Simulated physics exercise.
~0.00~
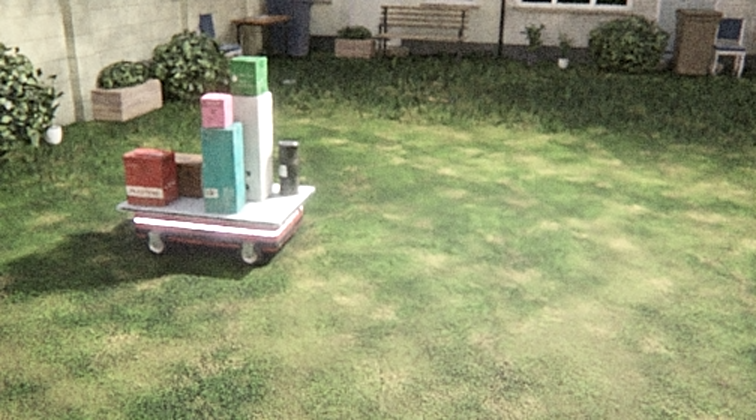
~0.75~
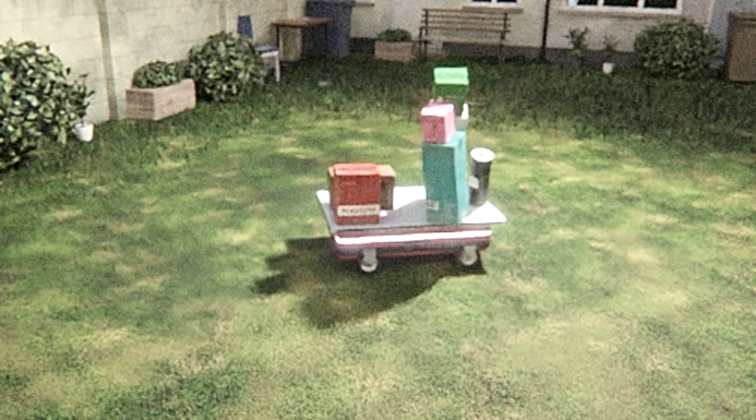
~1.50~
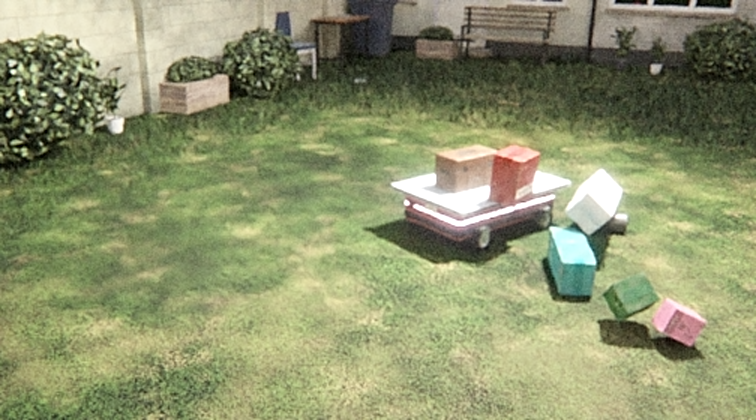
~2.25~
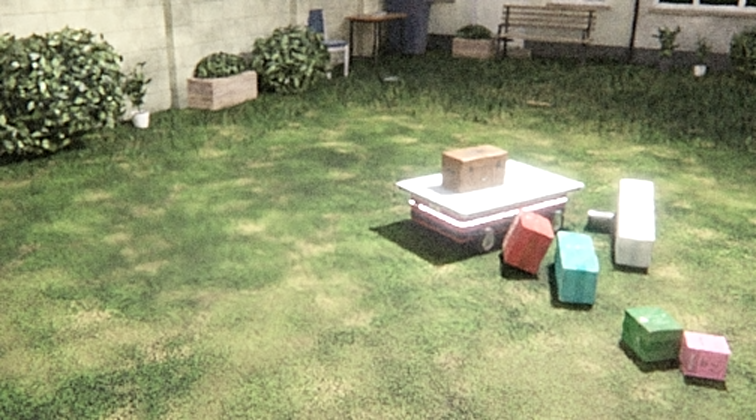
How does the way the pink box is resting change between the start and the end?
At the start the pink box sits upright on top of the turquoise box on the cart. By the end it is lying on its side on the grass.
